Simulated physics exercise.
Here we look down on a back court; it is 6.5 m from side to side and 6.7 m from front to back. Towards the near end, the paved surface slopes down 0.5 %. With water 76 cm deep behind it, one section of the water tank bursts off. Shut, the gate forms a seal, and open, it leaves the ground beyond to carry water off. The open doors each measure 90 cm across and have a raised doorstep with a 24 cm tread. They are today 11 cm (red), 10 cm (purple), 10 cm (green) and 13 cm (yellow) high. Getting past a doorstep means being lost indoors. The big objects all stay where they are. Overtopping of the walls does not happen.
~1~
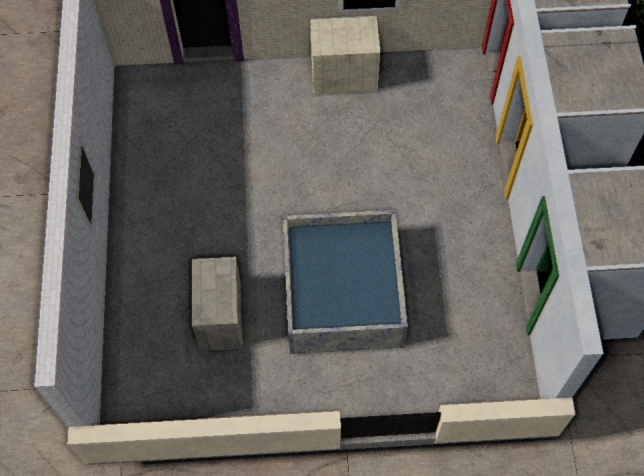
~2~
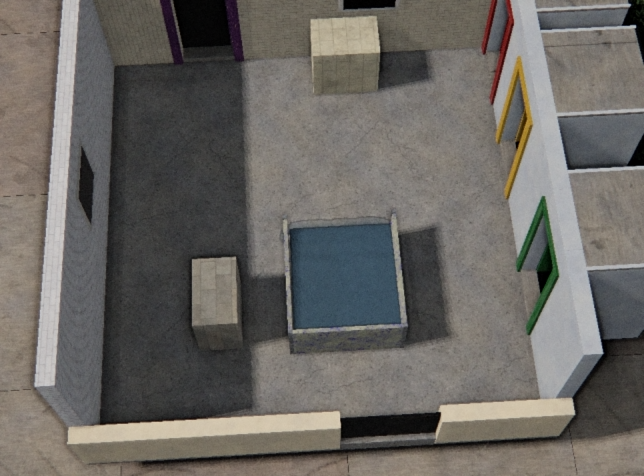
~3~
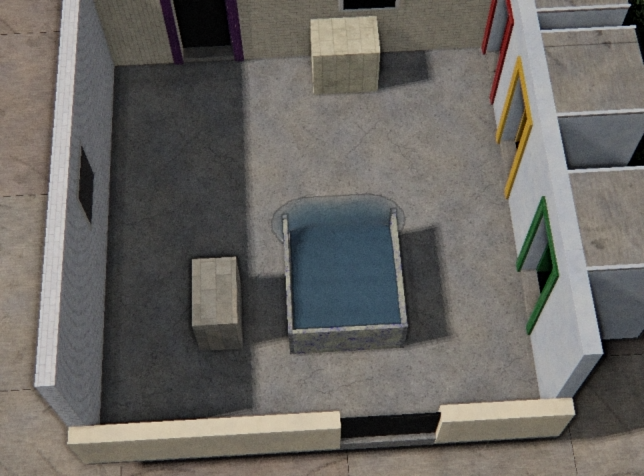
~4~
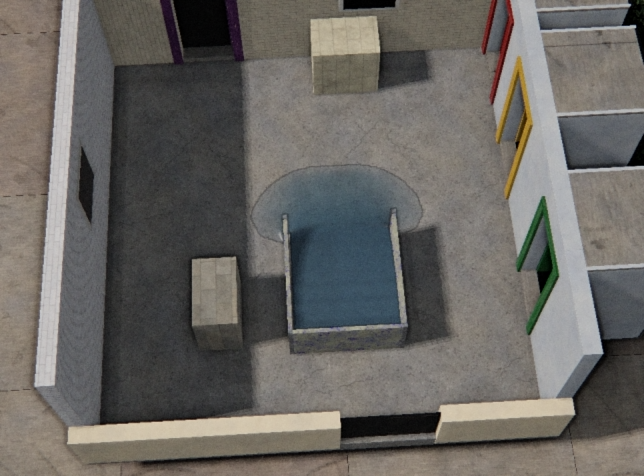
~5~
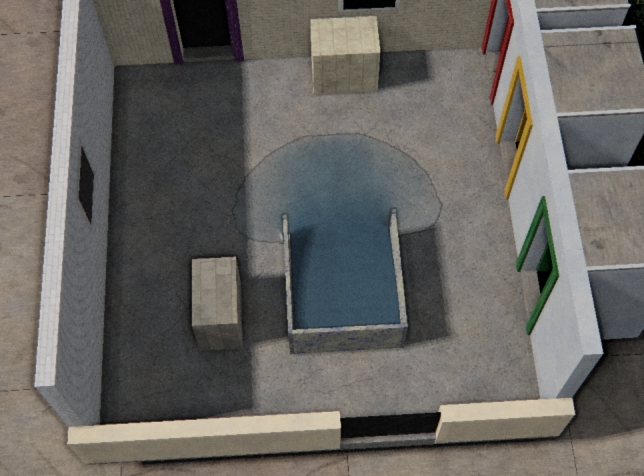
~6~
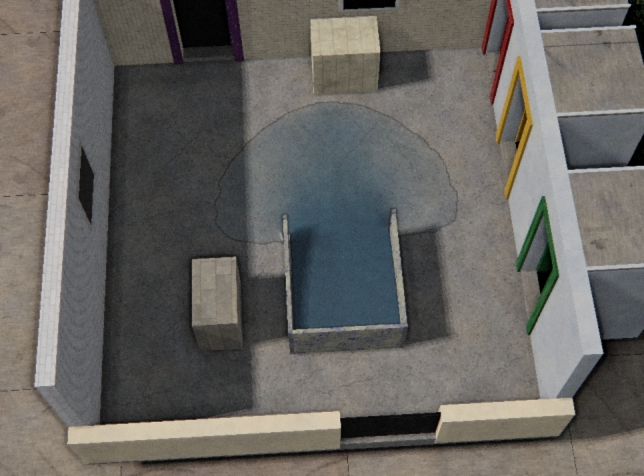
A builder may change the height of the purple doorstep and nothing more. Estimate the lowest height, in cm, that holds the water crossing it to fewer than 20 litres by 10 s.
My estimate is 14.5 cm.
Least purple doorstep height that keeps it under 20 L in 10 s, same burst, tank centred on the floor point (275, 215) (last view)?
It must be around 27 cm tall.
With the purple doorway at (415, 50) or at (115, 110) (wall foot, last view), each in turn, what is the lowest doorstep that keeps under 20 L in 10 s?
First place around 14.5 cm, second around 17 cm.
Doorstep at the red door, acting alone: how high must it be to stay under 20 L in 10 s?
The red one would have to be about 25 cm high.
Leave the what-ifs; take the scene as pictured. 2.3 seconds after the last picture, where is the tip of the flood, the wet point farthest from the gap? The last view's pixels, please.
Look about (115, 67) in the last picture.
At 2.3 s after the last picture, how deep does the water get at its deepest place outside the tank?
It gets to close to 36 centimetres there.
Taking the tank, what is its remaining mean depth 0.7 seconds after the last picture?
It averages roughly 33 centimetres.
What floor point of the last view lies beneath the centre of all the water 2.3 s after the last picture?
Look at about (320, 138) in the last view.
Then, 0.7 s after the last picture water covers 35 % of the floor, deepest (37 cm) near (334, 98); it has not reached the purple door.
Then, 2.3 s after the last picture water covers 45 % of the floor, deepest (36 cm) near (126, 66); 17 cm at the purple door, 34 litres in over its 10 cm doorstep.
Then, 9.3 s after the last picture water covers 100 % of the floor, deepest (12 cm) near (342, 357); 4 cm at the purple door, 52 litres in over its 10 cm doorstep.
At the purple door as built, the water peaked near 19 cm, 1.7 s after the last picture.
Run again over the same 10 s with other heights there, 38 litres in over 11.5 cm, 12 litres over 16 cm. The limit of 20 litres is kept from about 14.5 cm up.
